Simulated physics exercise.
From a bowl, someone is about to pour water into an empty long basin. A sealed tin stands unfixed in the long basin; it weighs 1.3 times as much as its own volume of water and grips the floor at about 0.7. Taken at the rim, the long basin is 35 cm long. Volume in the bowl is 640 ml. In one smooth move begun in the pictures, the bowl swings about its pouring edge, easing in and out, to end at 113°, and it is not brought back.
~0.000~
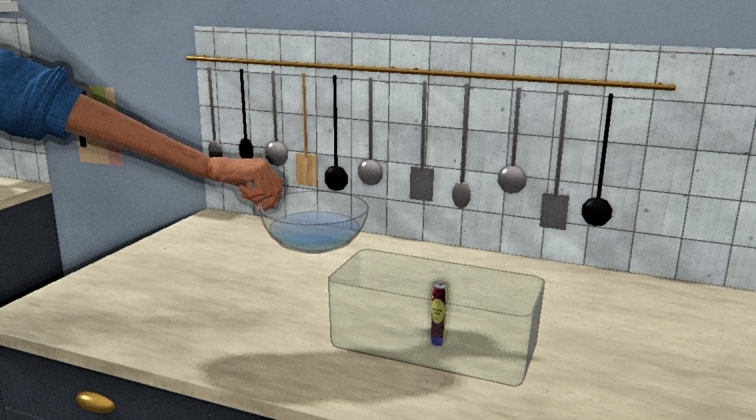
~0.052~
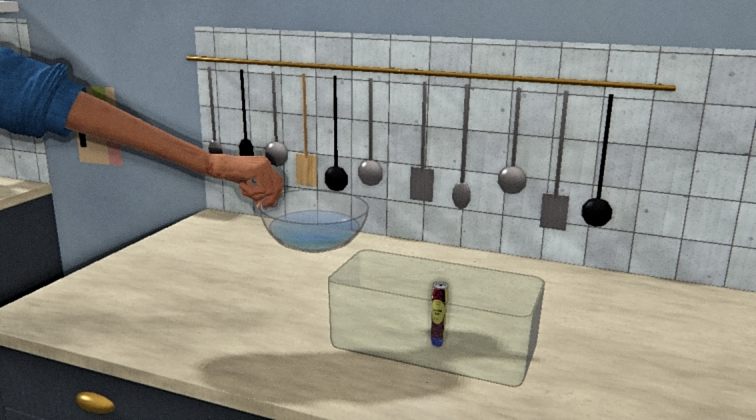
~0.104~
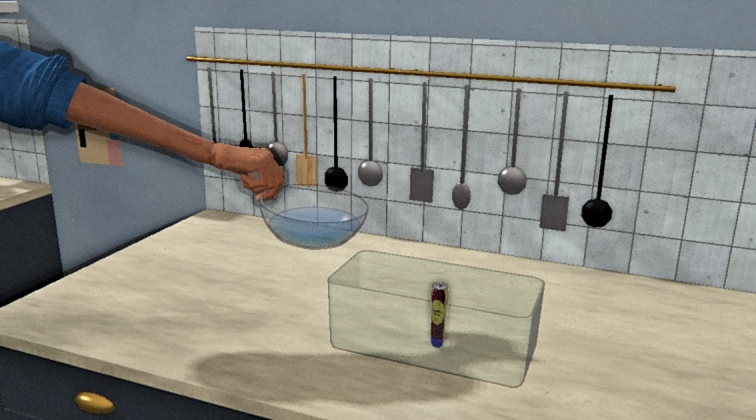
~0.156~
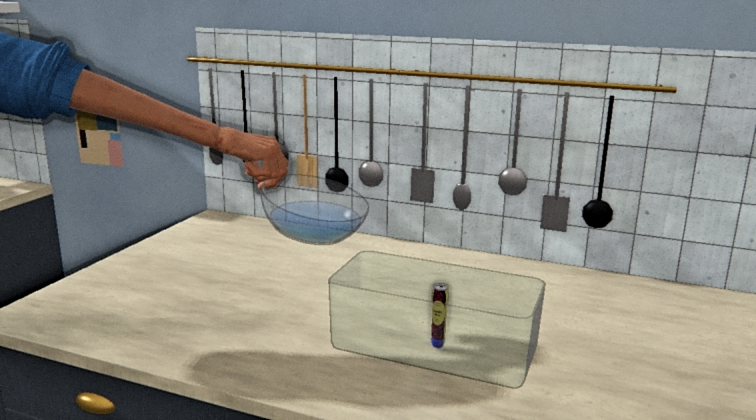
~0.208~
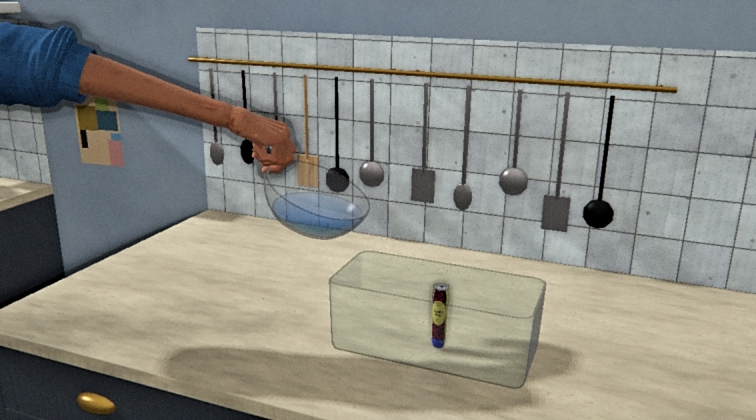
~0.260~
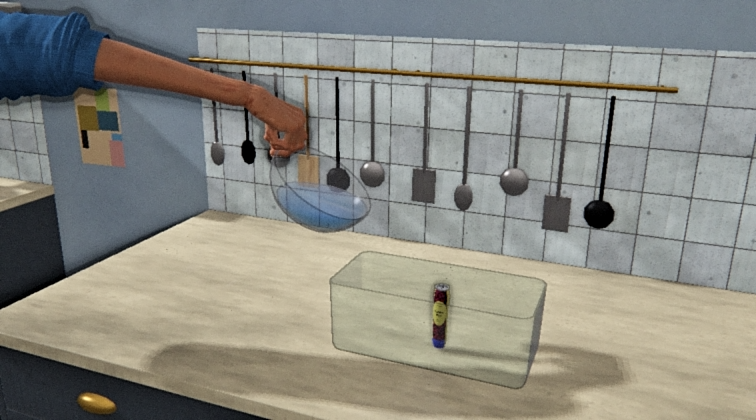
Hand in a blue sleeve steadily tilting a glass bowl of blue water rightward above a clear basin with a small tin.
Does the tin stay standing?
It pitches over.
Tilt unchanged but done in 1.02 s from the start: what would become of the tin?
Result: Tin tipped over.
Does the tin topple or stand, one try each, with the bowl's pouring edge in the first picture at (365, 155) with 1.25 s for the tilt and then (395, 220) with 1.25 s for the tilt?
Trial 1 - tin tips; trial 2 - tin stays standing.
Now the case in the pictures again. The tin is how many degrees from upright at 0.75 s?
About 25 degrees.
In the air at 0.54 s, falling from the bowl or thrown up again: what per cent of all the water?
My guess is roughly 70 %.
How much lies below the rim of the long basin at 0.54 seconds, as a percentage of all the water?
Near 16 in a hundred.
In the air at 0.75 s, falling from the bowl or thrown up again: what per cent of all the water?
Around 0 percent of it is airborne.
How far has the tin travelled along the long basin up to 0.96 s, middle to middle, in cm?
Close to 7 cm.
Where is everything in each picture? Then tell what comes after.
In the first picture, it leans 0°; its right rim is at (364, 215); the water meets the walls at (276, 218) and (358, 231); the long basin's rim runs from (344, 264) to (538, 298); the tin's top is at (440, 288).
In the second picture, it leans 2°; its right rim is at (364, 215); the water meets the walls at (276, 217) and (358, 230).
In the third picture, it leans 6°; its right rim is at (364, 216); the water meets the walls at (276, 213) and (358, 227).
In the fourth picture, it leans 13°; its right rim is at (364, 216); the water meets the walls at (277, 206) and (359, 223).
In the fifth picture, it leans 23°; its right rim is at (365, 216); the water meets the walls at (279, 196) and (362, 218).
In the sixth picture, it leans 34°; its right rim is at (365, 217); the water meets the walls at (284, 184) and (365, 212).
Then, 0.54 s in, the tilt is 99° and 14 per cent is still to pour; the tin stands where it began.
Then, 0.75 s in, the tilt is 113° and 0 per cent is still to pour; the tin leans 24°.
Then, 0.96 s in, the tilt is 113° and 0 per cent is still to pour; the tin lies on its side.
Then, 1.20 s in, the tilt is 113° and 0 per cent is still to pour; the tin lies on its side.
Finally, the tin lies on its side.
